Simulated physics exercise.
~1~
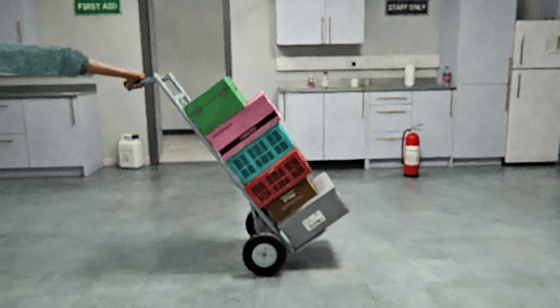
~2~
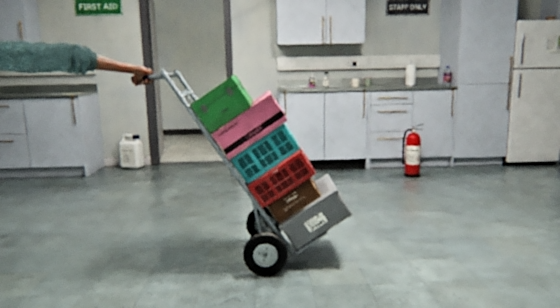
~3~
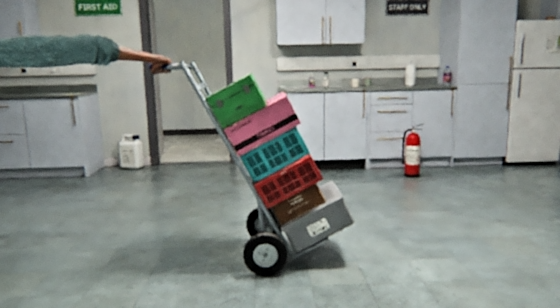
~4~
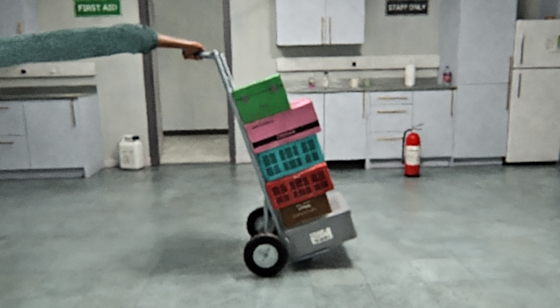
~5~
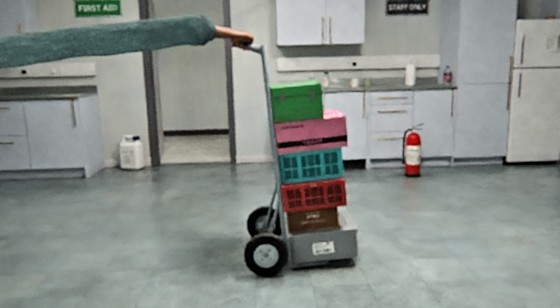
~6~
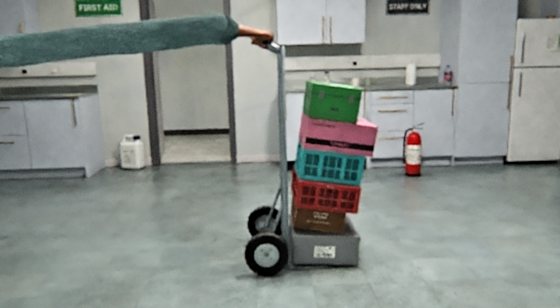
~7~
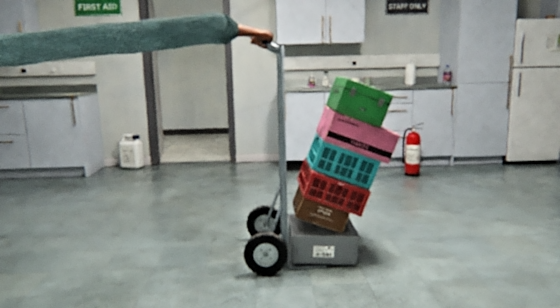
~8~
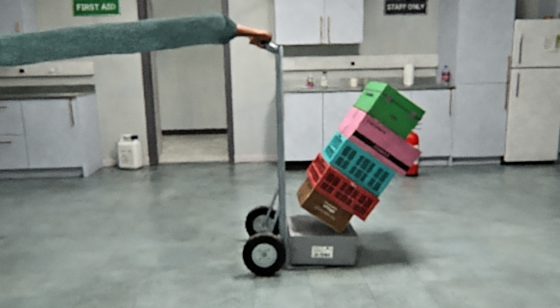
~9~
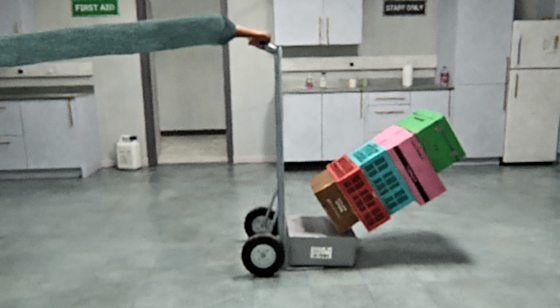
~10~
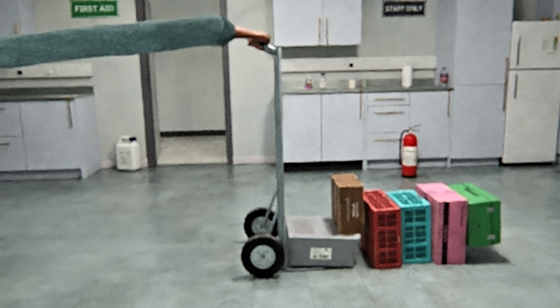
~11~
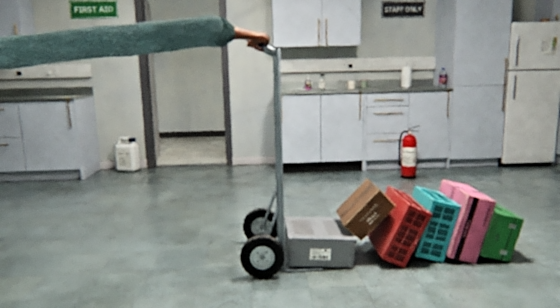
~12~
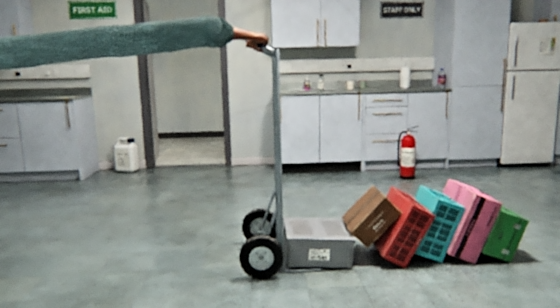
We see an outstretched arm swing a tilted hand truck upright, and the stack of boxes and crates above its grey tote tips right; four land leaning in a row on the floor, while the brown parcel topples and rests against the red crate beside the tote.
